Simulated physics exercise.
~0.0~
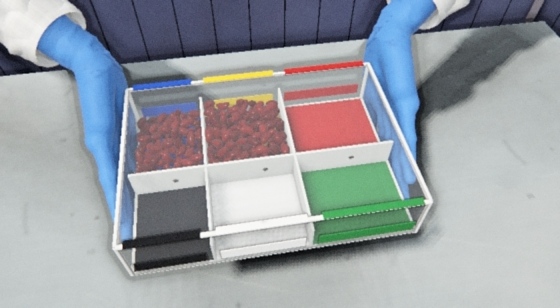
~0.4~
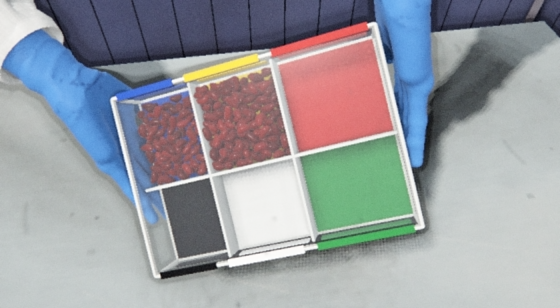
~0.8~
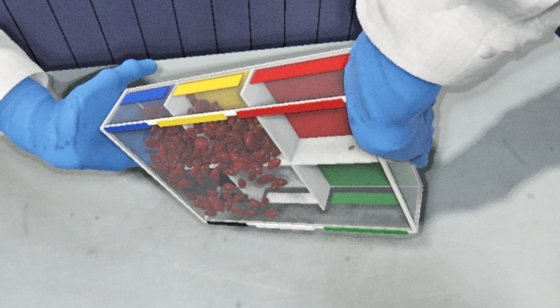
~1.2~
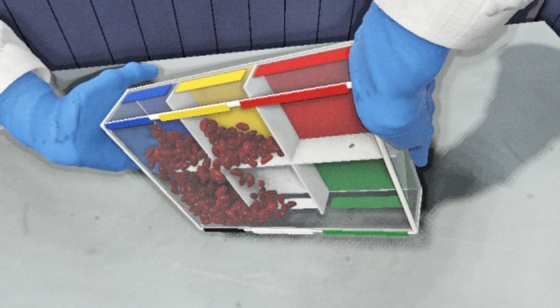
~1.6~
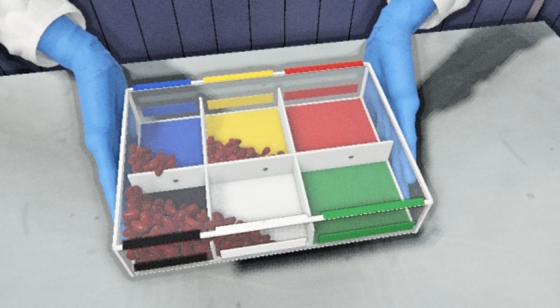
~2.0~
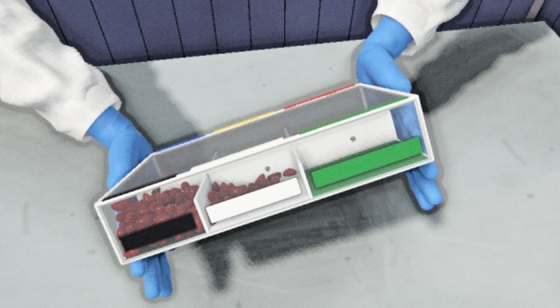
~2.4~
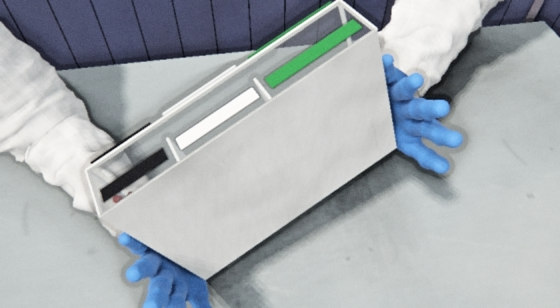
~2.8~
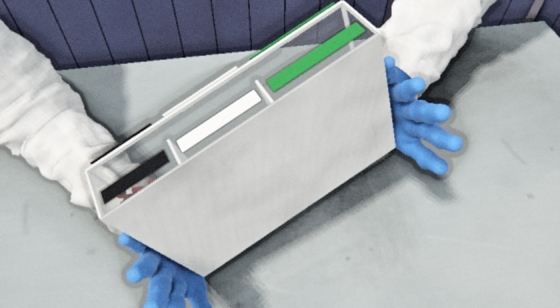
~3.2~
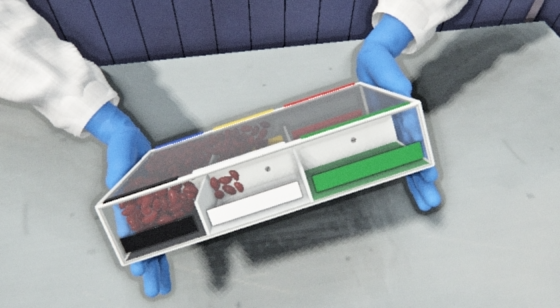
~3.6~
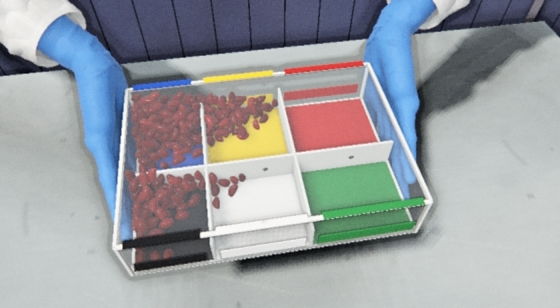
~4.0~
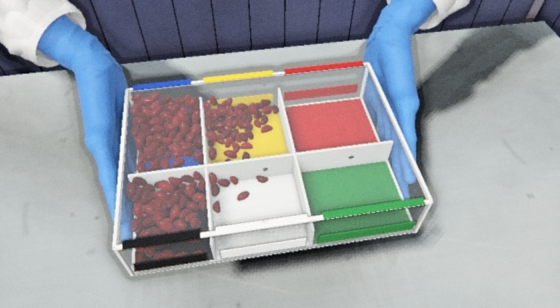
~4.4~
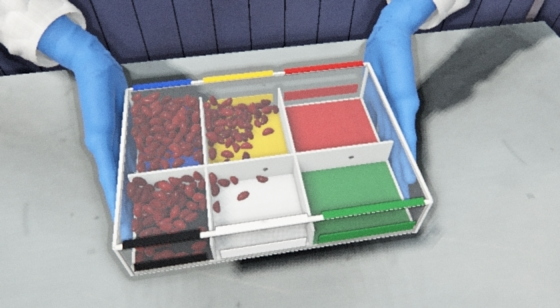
Gloved hands tilting a clear-lidded six-section box forward, then back, red beans shifting among compartments and settling mostly on the left.
